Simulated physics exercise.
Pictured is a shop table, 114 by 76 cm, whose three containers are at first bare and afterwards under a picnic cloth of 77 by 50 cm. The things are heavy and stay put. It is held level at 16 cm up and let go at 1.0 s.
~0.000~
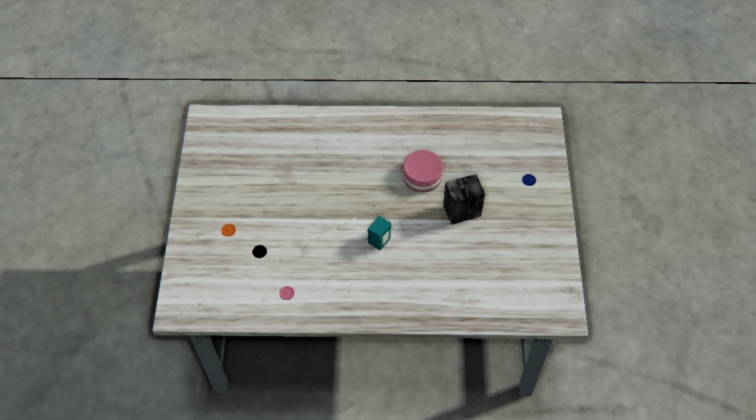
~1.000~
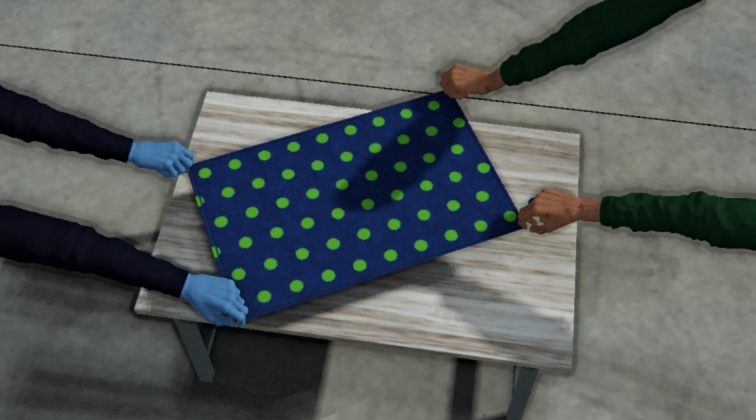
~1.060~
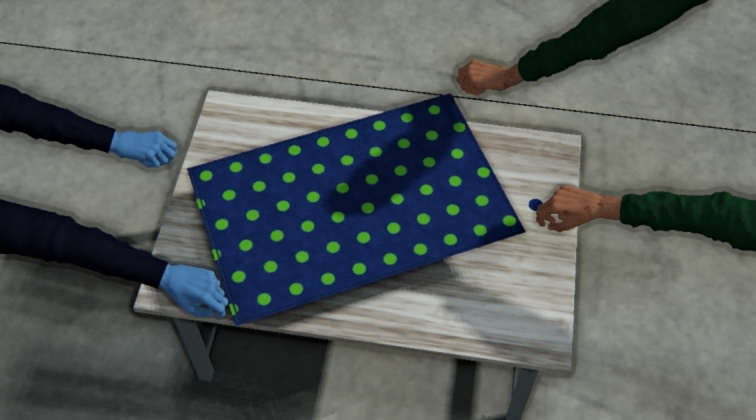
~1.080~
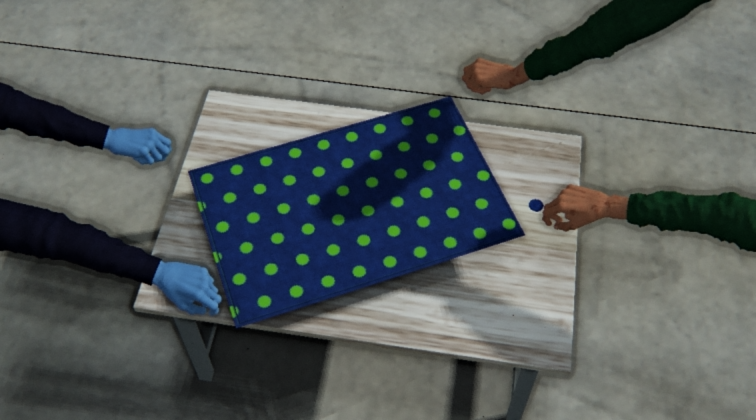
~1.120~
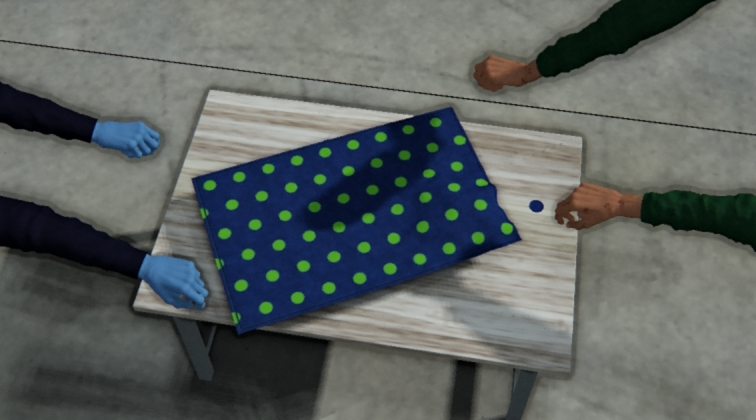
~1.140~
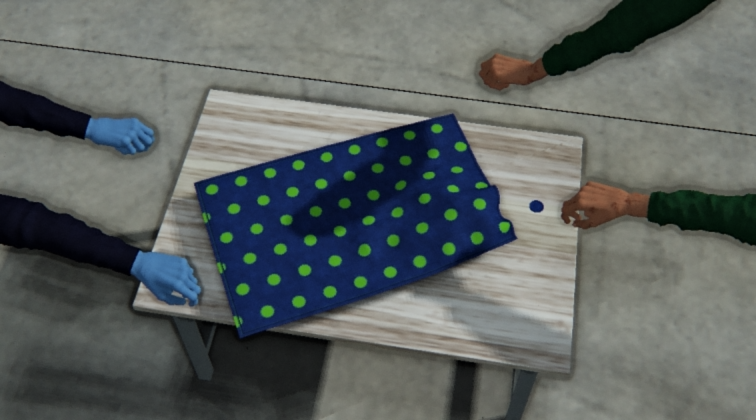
At first a table holds a teal carton, a black block, a pink tin and four small flat discs. Two pairs of hands then stretch a blue cloth with green dots above them and let go, drawing back as it sinks slightly, its right side rumpling.
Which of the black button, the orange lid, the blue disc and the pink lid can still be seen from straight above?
The black button vanishes under it, the orange lid vanishes under it, the blue disc still shows, the pink lid ends under the cloth.
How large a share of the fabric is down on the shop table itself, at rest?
Share on top, approx.: 50 %.
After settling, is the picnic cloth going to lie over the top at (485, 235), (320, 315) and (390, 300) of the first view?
Going through the three points in turn, they end up showing, concealed and showing.
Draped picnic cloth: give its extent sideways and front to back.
Width about 84 centimetres, depth about 74 centimetres.
By 1.3 s, 50 % of it is down, spanning 84 by 76 cm, above pink lid, black button, orange lid.
By 1.5 s, 50 % of it is down, spanning 86 by 73 cm, above pink lid, black button, orange lid.
By 1.7 s, 50 % of it is down, spanning 84 by 74 cm, above pink lid, black button, orange lid.
By 1.9 s, 50 % of it is down, spanning 86 by 76 cm, above pink lid, black button, orange lid.
By 2.7 s, 50 % of it is down, spanning 84 by 74 cm, above pink lid, black button, orange lid.
